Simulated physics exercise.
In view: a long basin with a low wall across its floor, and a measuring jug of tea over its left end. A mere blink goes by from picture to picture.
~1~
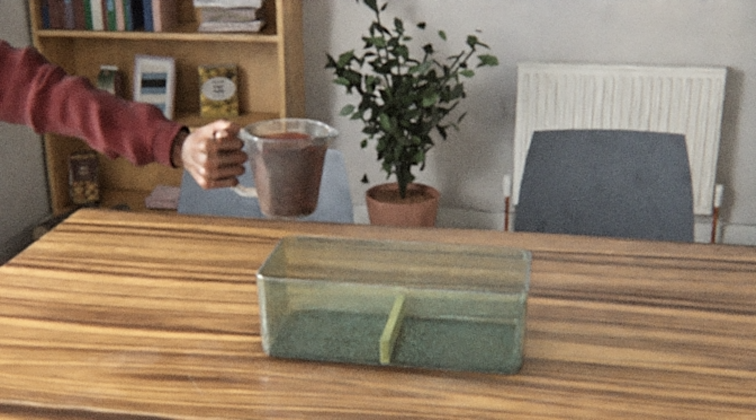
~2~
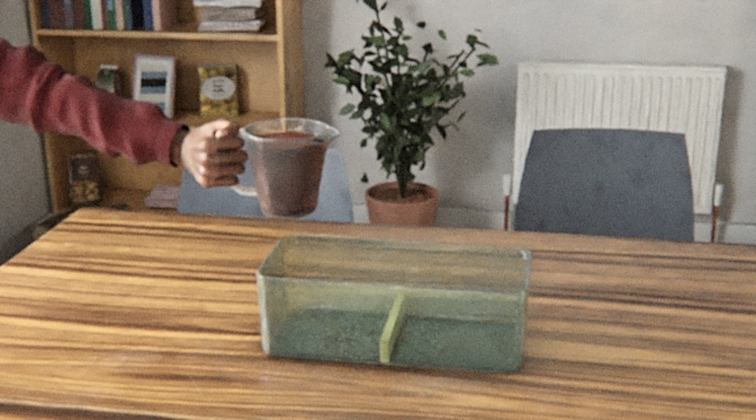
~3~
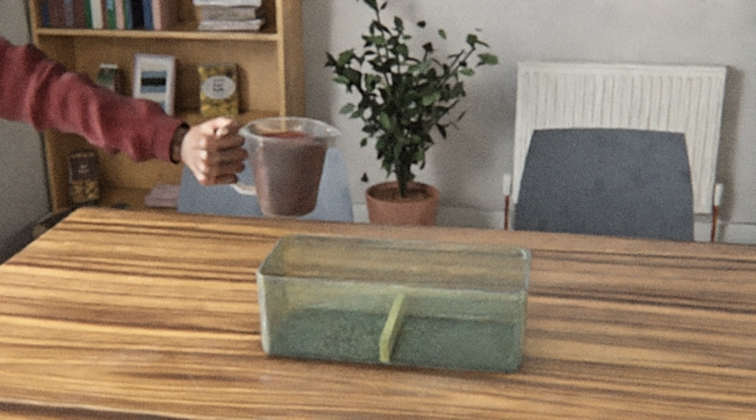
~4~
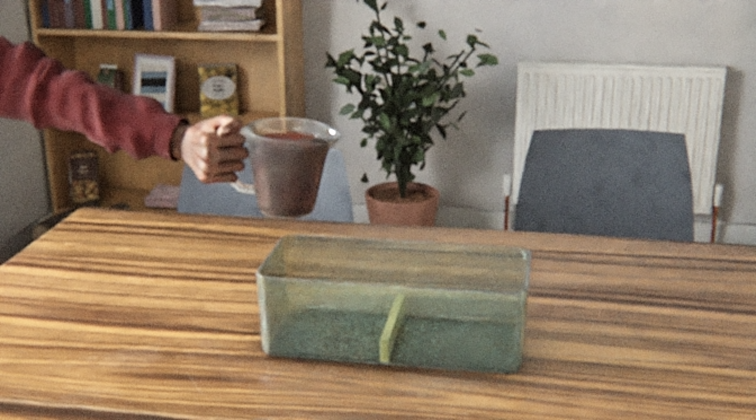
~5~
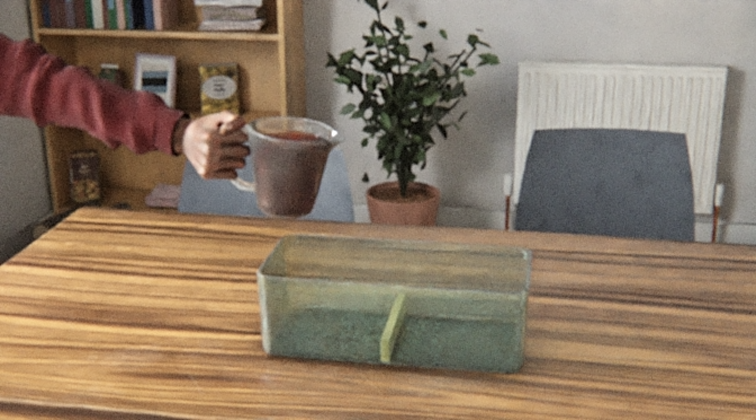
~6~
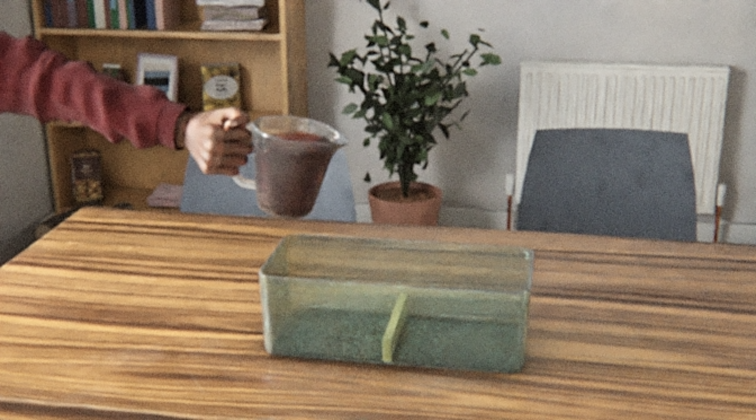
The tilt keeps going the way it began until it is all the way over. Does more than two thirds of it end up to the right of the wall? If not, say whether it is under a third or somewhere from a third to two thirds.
My call is that the right side sits mid-range, from a third up to two thirds.
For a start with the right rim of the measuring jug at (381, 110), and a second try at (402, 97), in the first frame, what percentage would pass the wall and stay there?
It comes to 95 % the first time and 95 % the second.
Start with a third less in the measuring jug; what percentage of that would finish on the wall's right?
My estimate is about 20 percent.
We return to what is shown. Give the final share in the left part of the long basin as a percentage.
Close to 50 per cent.
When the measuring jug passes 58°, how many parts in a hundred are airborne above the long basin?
Near 15 parts in a hundred.
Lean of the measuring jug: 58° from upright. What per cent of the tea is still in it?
Near 75 percent is still in there.
A moment on, the measuring jug is tipped part way and 76 per cent is still to pour, 1 is left of the wall and 6 right of it.
Next, the measuring jug is tipped on its side and 22 per cent is still to pour, 22 is left of the wall and 41 right of it.
Then the measuring jug is tipped right over and 0 per cent is still to pour, 52 is left of the wall and 46 right of it.
Later the measuring jug is tipped right over and 0 per cent is still to pour, 52 is left of the wall and 47 right of it.
In the end 52 per cent lies left of the wall, 47 right of it and 1 outside.
